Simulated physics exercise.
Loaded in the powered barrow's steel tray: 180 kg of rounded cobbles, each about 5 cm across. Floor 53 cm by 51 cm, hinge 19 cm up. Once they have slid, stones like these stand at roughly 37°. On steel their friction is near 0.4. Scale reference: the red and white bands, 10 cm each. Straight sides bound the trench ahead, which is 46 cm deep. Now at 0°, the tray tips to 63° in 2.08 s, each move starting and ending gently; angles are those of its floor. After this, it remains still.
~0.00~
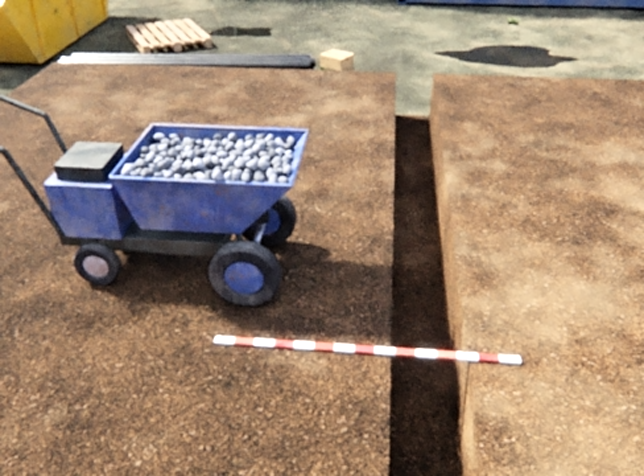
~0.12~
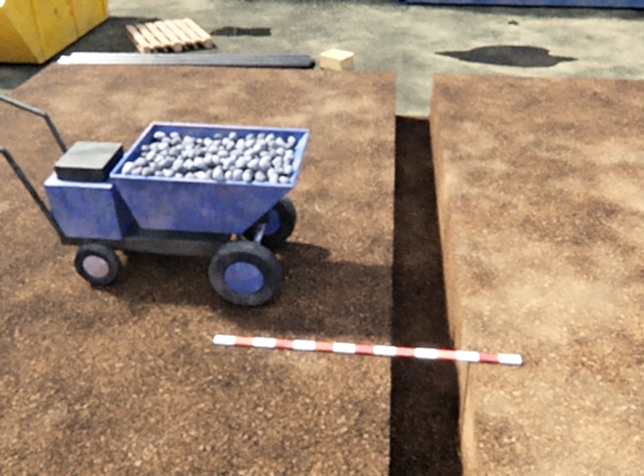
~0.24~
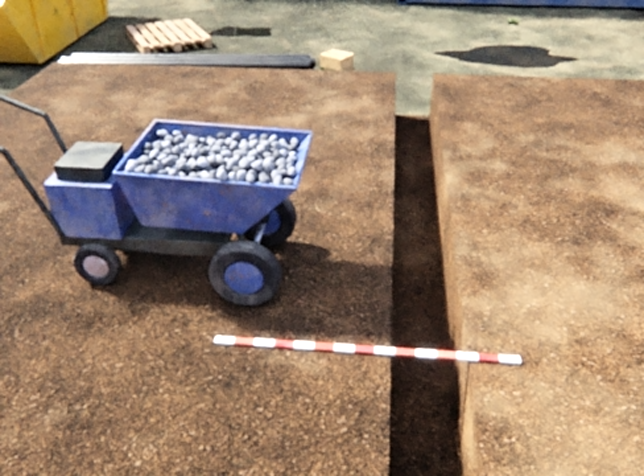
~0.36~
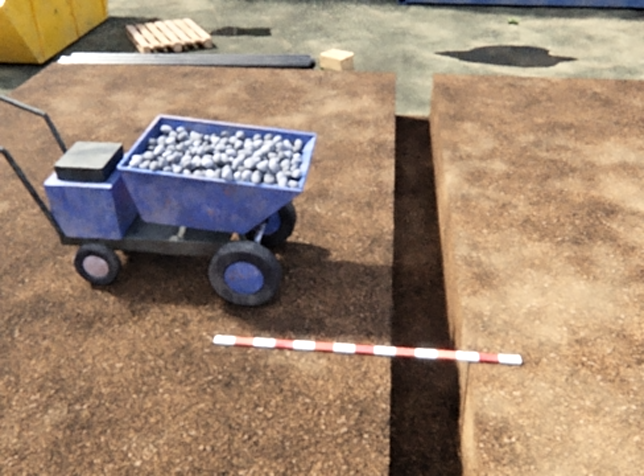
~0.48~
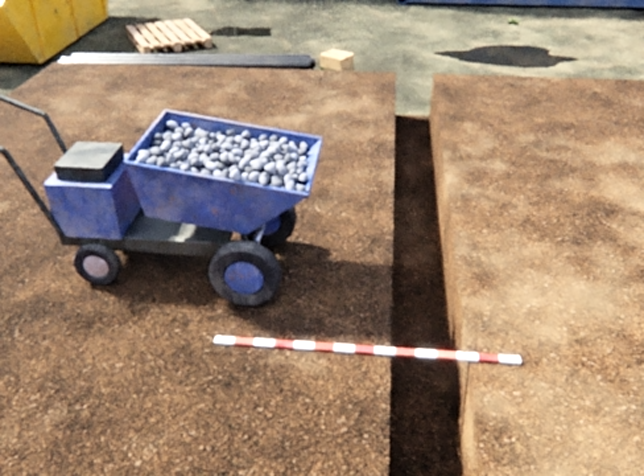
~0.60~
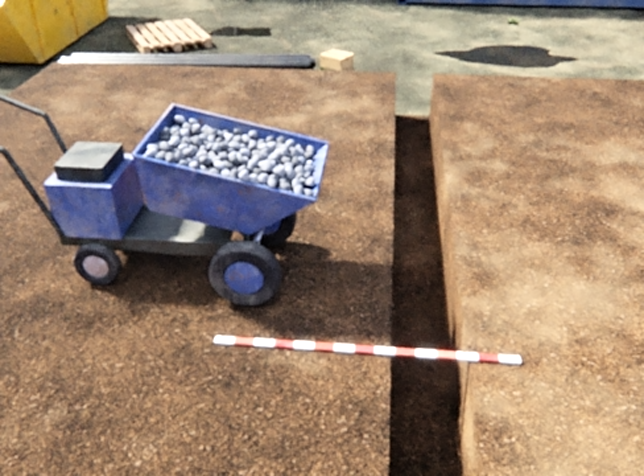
A blue barrow's tray full of grey stones slowly tilts toward the trench on the right.
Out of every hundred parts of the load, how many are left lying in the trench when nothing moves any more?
Around 83 in every hundred.
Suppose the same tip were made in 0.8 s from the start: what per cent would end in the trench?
Roughly 85 per cent would.
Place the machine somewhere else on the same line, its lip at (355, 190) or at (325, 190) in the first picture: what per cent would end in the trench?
That gives roughly 80 per cent and roughly 100 per cent.
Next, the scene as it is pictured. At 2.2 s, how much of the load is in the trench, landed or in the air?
I'd put it near 30 per cent.
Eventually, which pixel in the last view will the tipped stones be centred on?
Somewhere around (415, 325) in the last picture.
After 1.6 s the floor is at 53°; 98 % in the tray, 2 % short of the trench; the foremost stones are at (379, 250).
After 2.2 s the floor is at 63°; 58 % in the tray, 13 % short of the trench, 30 % in the trench; the foremost stones are at (448, 334).
After 2.5 s the floor is at 63°; 37 % in the tray, 13 % short of the trench, 50 % in the trench; the foremost stones are at (450, 340).
After 4.5 s the floor is at 63°; 0 % in the tray, 17 % short of the trench, 83 % in the trench; the foremost stones are at (449, 318).
